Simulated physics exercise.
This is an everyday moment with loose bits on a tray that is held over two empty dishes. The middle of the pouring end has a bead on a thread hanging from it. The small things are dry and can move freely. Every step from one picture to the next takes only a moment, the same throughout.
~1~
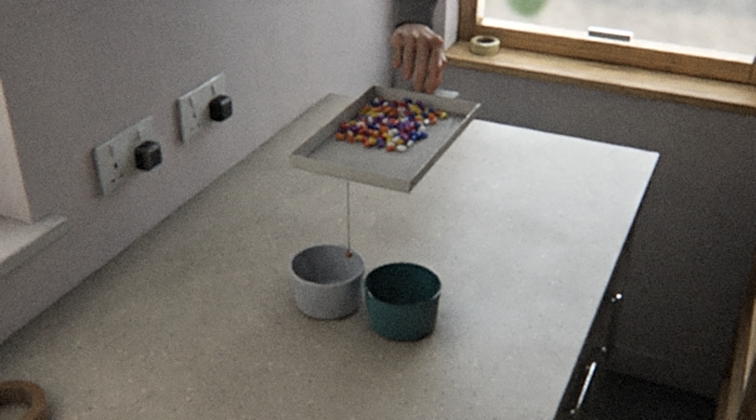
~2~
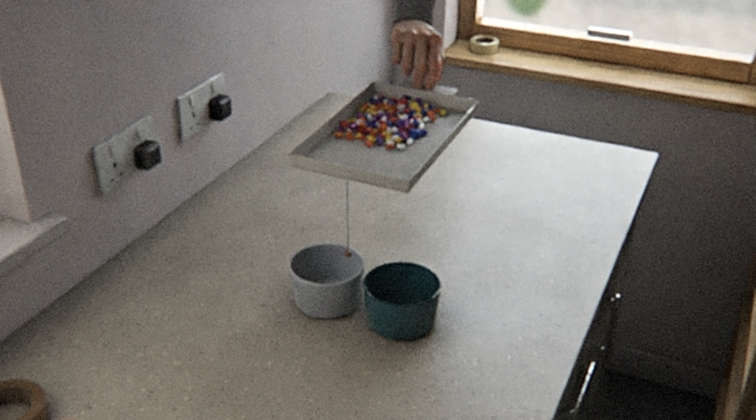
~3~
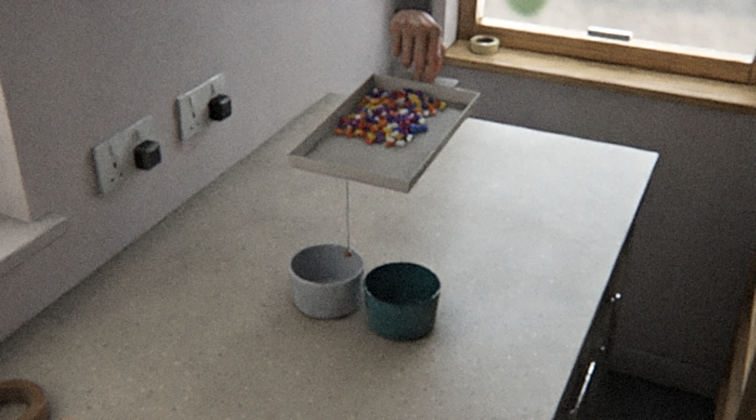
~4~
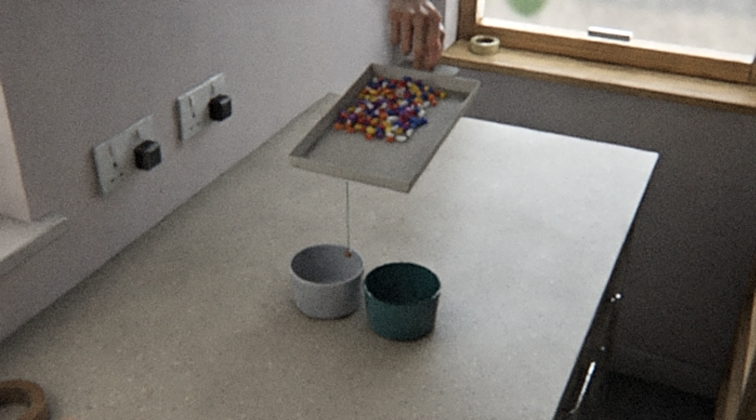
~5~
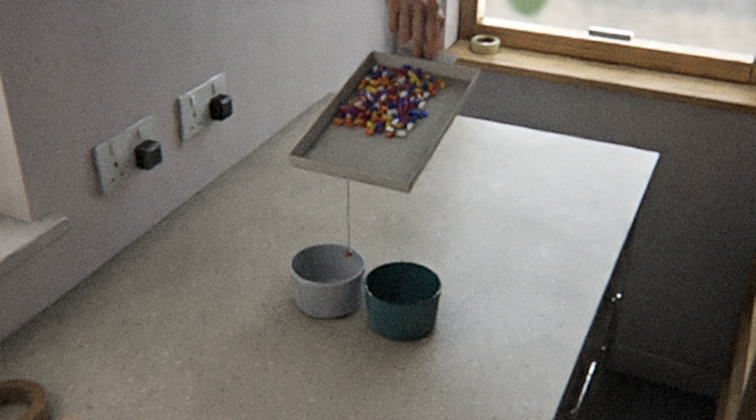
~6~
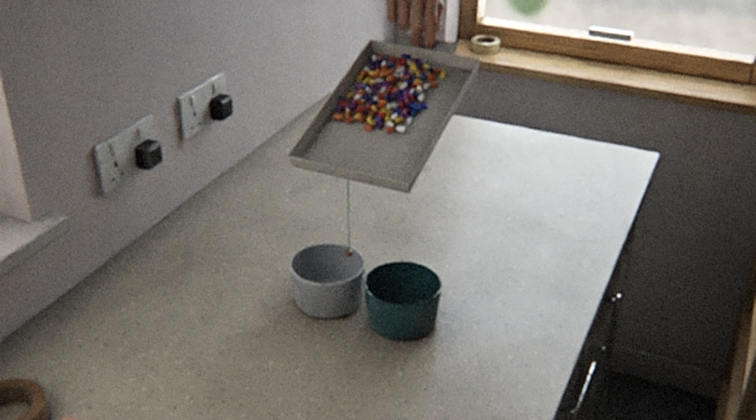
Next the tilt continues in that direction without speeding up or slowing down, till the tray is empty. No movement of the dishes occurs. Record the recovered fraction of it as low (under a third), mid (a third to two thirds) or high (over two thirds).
Recovered fraction: Mid.
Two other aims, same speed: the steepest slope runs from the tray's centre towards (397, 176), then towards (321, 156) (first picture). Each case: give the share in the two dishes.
For the first aim it is 90 in a hundred, for the second 40 in a hundred.
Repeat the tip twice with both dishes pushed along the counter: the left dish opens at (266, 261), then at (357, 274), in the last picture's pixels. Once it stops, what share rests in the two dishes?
About 60% on the first try and 40% on the second.
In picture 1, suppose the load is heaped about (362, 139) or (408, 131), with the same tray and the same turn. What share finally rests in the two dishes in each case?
Shares: 30 % for the first, 40 % for the second.
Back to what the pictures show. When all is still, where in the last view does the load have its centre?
Once it all stops, the middle lies near (332, 323).
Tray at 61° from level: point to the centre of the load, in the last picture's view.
The load is centred about (345, 164).
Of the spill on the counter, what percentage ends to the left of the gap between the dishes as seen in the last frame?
Near 90 per cent.
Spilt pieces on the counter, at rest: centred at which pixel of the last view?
Close to pixel (316, 343) in the last view.
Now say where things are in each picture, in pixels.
Corners of the pouring end at (293, 154) and (409, 179), level; middle of the load at (391, 122), jelly beans; left dish at (310, 298); right dish at (387, 320); bead on its thread at (349, 254), in the first frame.
Corners of the pouring end at (292, 153) and (408, 178), level; middle of the load at (390, 120), in the second frame.
Corners of the pouring end at (292, 154) and (408, 179), tipped barely, level across its low end; middle of the load at (390, 114), in the third frame.
Corners of the pouring end at (291, 154) and (407, 180), tipped a little, level across its low end; middle of the load at (390, 106), in the fourth frame.
Corners of the pouring end at (291, 154) and (408, 181), tipped a little, level across its low end; middle of the load at (390, 98), in the fifth frame.
Corners of the pouring end at (291, 155) and (407, 181), tipped clearly, level across its low end; middle of the load at (390, 90); left dish at (311, 297); right dish at (387, 319), in the sixth frame.
Soon after the last picture, tray tipped steeply; nearly all on the tray; a small part in the air.
A little later, tray tipped right over; most on the tray; a stray few in the right dish; a stray few in the left dish; about a quarter outside both; a stray few in the air.
Later still, tray tipped past a quarter turn; about a quarter in the right dish; about a quarter in the left dish; about half outside both.
At rest, tray tipped past a quarter turn; about a quarter in the right dish; about a quarter in the left dish; about half outside both.
